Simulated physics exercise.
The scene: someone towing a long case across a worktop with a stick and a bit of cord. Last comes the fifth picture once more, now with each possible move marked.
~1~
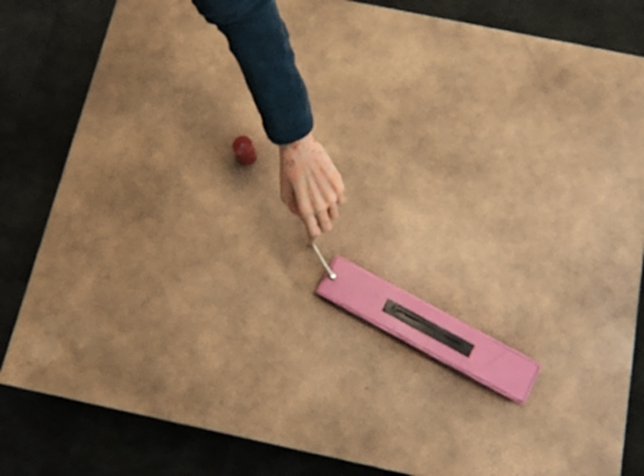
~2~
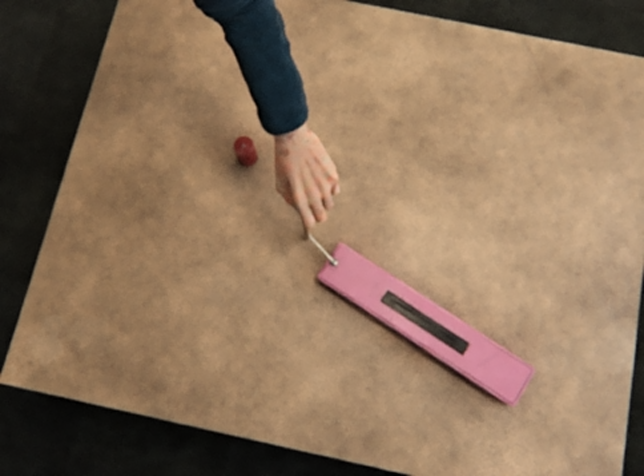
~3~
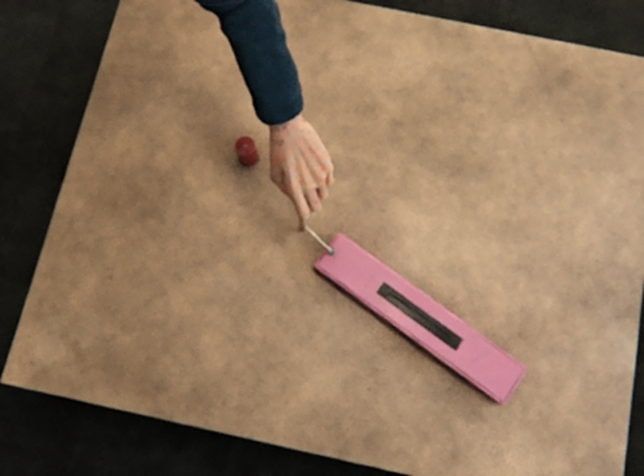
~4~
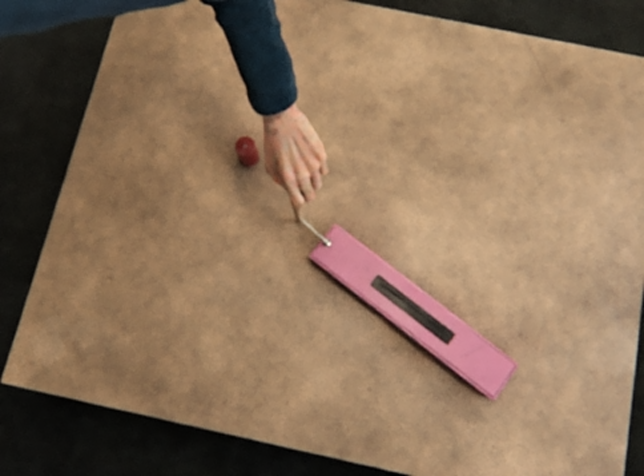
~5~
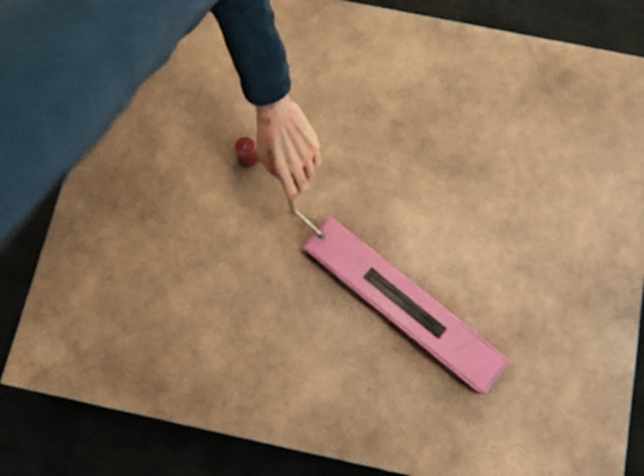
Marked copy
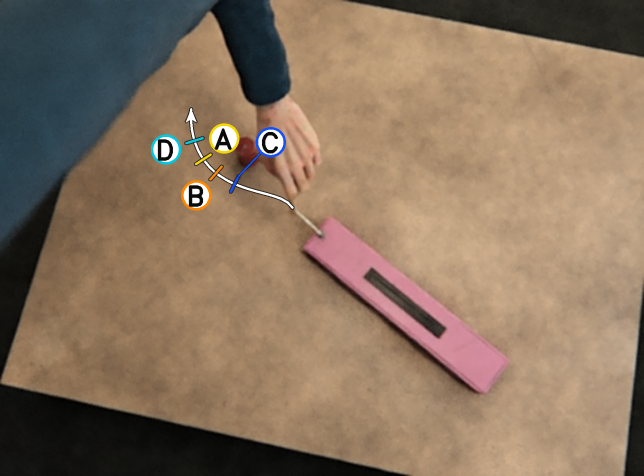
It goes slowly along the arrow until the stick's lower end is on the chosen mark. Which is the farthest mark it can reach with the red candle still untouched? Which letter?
Stop at A.
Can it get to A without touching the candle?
Yes.
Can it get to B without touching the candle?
For that mark, yes.
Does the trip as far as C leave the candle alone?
Yes.
On the marked copy, A at (203, 159); B at (216, 173); C at (235, 184); D at (194, 141); the route from (293, 208) via (220, 176) to (191, 109).
Following A. Soon after the start, foot of the stick (261, 193), middle of the case (376, 280).
Later, foot of the stick (226, 180), middle of the case (345, 260).
In the end, foot of the stick (204, 160), middle of the case (318, 242); nothing has been touched.
As for the rest, B is safe but short; C is safe but short; D is too far, the candle has been hit.
